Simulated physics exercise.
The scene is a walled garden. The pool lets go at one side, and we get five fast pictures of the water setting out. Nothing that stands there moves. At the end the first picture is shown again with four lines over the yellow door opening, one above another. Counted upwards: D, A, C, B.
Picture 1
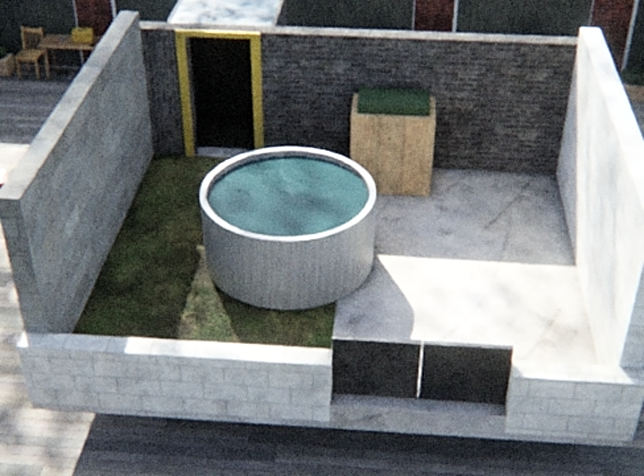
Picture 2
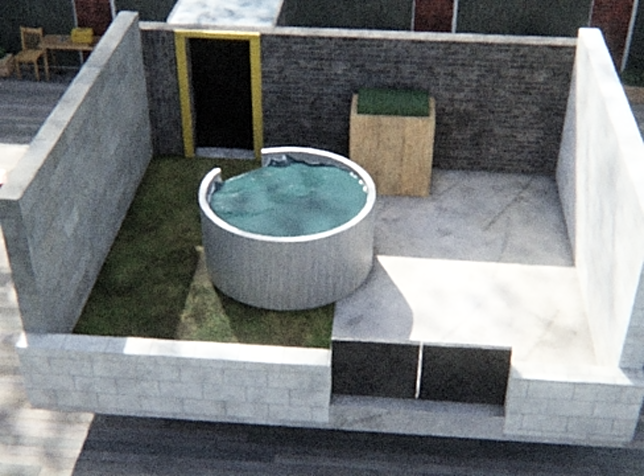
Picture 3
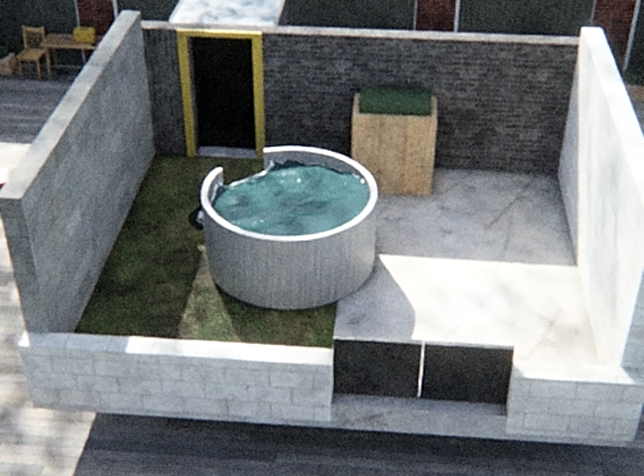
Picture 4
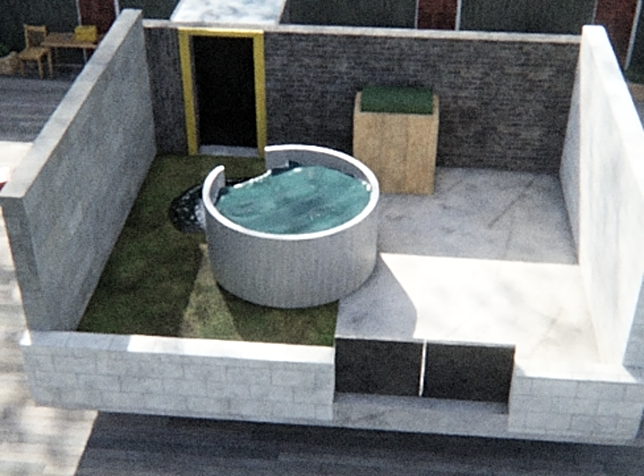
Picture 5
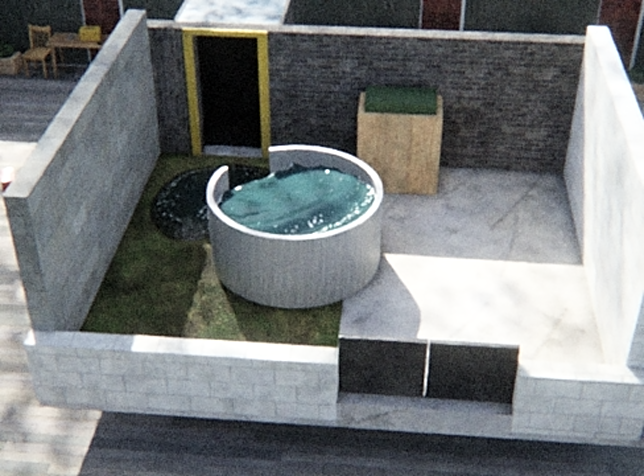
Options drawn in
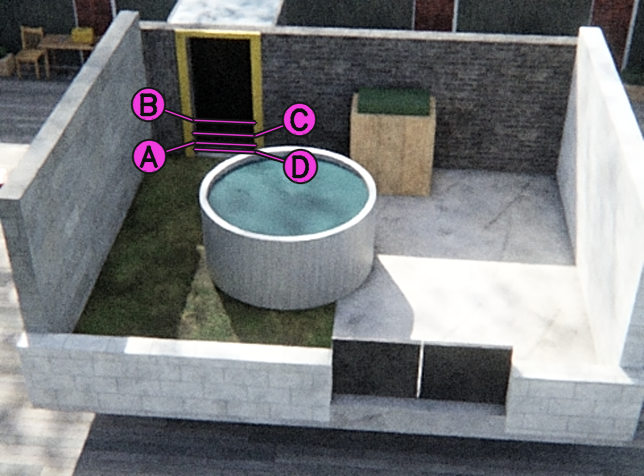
The video shows a walled garden with a round pool of blue-green water, where a gap opens in the rim at the back left and water pours out, spreading in a dark patch over the grass near the yellow doorway.
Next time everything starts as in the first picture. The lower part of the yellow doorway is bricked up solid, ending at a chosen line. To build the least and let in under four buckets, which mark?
That is height C.
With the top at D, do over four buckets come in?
Yes.
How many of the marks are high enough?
Two of the four.
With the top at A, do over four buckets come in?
Yes, it does.
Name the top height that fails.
Here it is height A.
On the marked copy, A at (224, 144); B at (223, 121); C at (224, 134); D at (225, 150); from the bottom up D, A, C, B.
With A, about 13 bucketfuls get in.
With B, nothing gets over.
With C, a bucket or two gets in.
With D, dozens of bucketfuls pour in.
